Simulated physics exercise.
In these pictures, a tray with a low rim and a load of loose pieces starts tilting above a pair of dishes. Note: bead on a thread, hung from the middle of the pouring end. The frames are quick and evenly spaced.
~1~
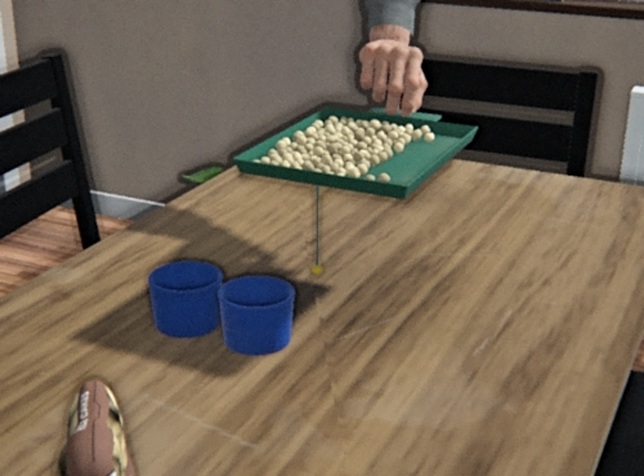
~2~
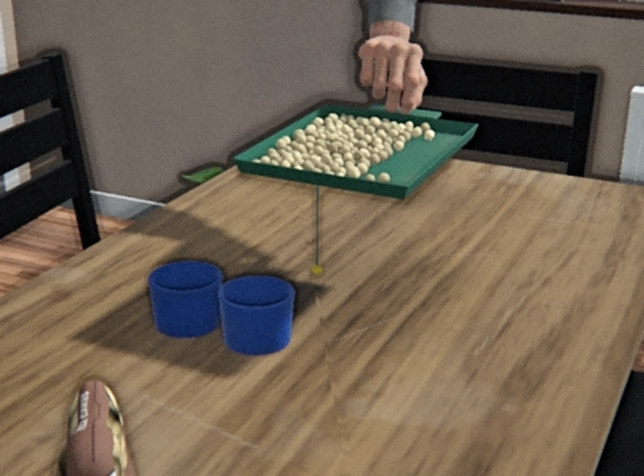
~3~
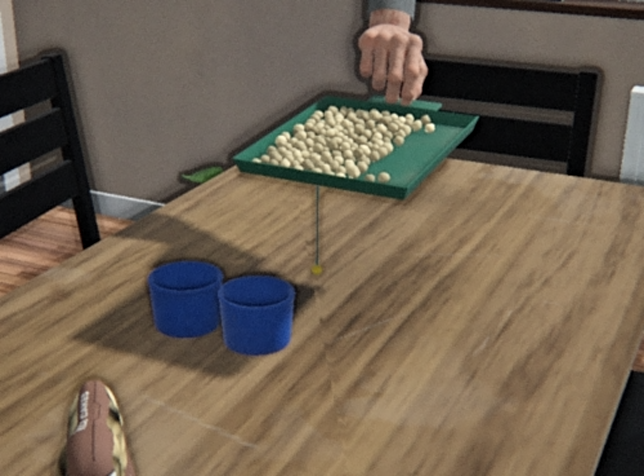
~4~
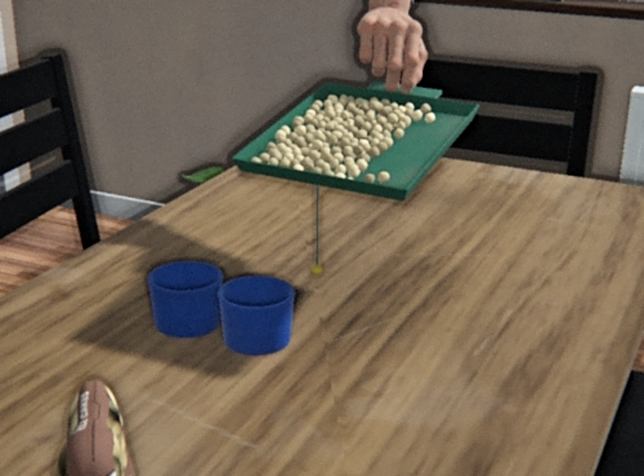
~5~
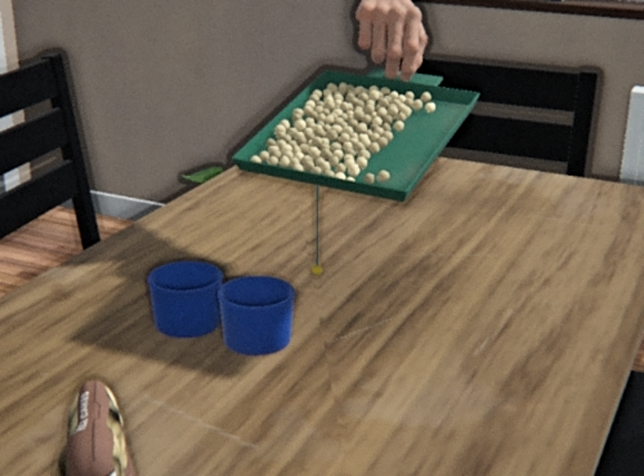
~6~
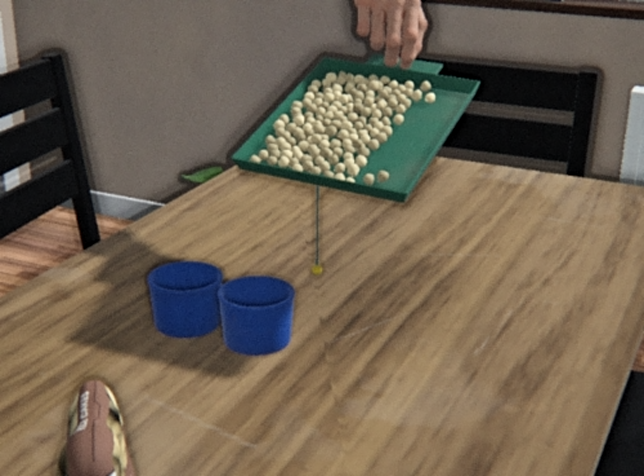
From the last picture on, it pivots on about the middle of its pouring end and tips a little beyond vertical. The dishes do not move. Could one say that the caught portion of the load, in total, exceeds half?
No, it falls short of half.
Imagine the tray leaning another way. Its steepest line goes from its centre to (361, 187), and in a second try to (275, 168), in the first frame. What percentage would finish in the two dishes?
About 0 % and 30 %.
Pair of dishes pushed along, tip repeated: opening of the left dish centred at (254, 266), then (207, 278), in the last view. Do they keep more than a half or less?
Try 1: A minority of it. Try 2: A minority of it.
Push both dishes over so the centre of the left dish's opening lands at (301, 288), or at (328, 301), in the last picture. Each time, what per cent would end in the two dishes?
First try: Roughly 40 per cent; second try: Roughly 60 per cent.
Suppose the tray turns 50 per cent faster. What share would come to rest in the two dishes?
Something like 10 percent, give or take.
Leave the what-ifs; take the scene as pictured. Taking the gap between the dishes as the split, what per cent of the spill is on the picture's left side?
10 per cent, roughly.
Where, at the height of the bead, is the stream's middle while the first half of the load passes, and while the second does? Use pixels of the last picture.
First around (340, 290), afterwards around (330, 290).
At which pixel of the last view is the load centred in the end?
About pixel (338, 366).
Just after the last frame, tray tipped steeply; almost all on the tray; just a few in the air.
A moment on, tray tipped right over; roughly a quarter on the tray; about a tenth in the right dish; roughly half outside both; roughly a quarter in the air.
Further on, tray tipped past a quarter turn; about a tenth in the right dish; the larger part outside both.
When it is over, tray tipped past a quarter turn; about a tenth in the right dish; not one in the left dish; the larger part outside both.
